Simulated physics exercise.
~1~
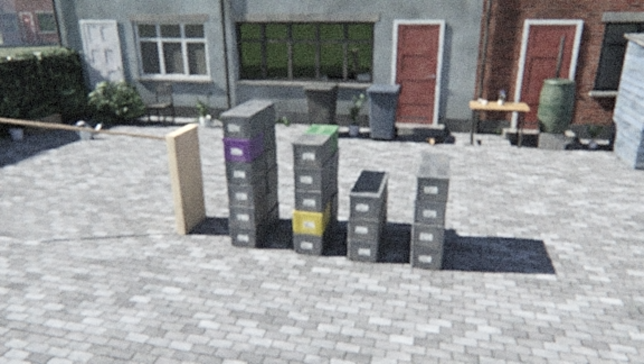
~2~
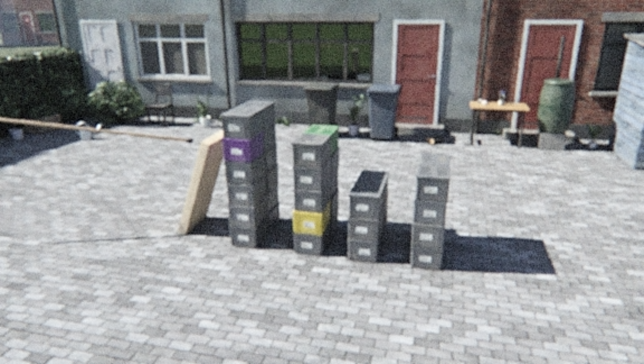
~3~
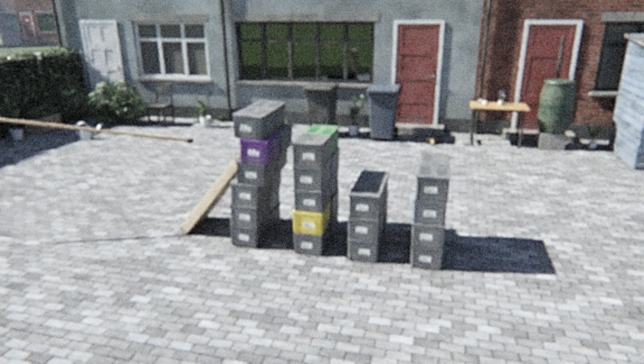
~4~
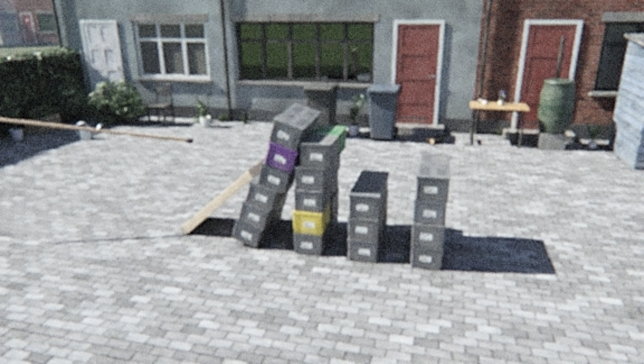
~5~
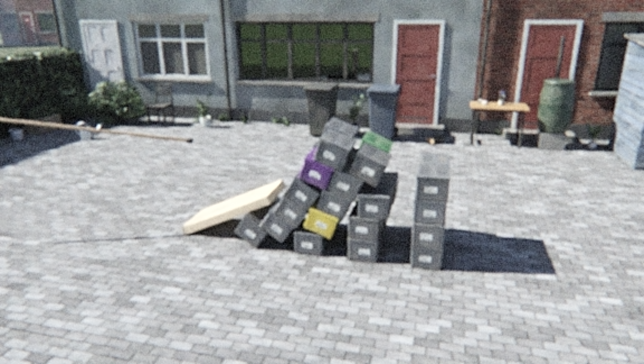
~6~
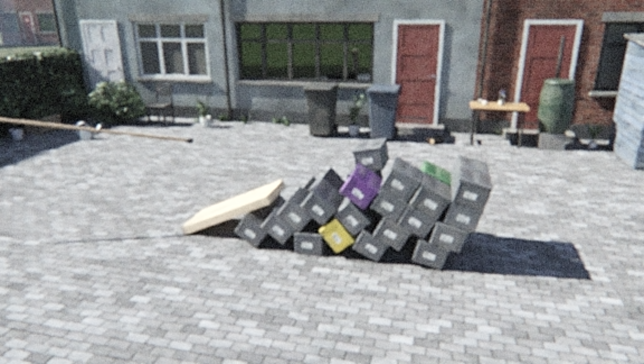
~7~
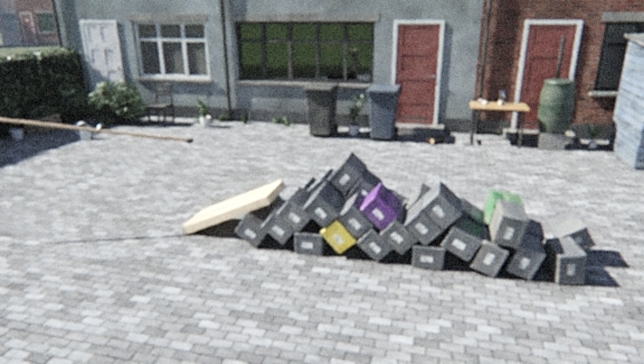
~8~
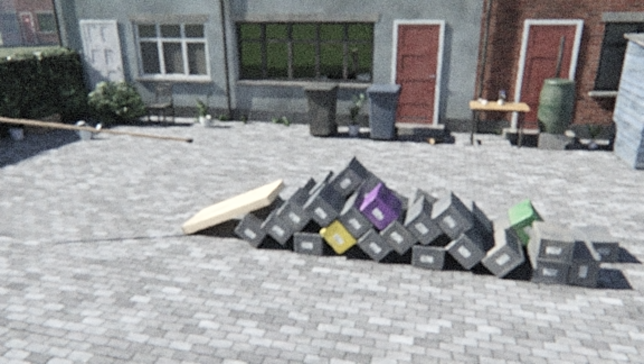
In a paved yard before grey and brick houses with red doors, seen from a fixed, slightly raised view, four stacks of dark grey lidded totes stand in a row beside an upright pale board on the left. A purple tote sits high in the first stack, with green and yellow ones in the second. The board tips right and pushes the first stack over into the second. The leaning stacks break apart and knock down those beyond. The board rests slanted against a long, jumbled heap, with the green tote tilted low near the right end.
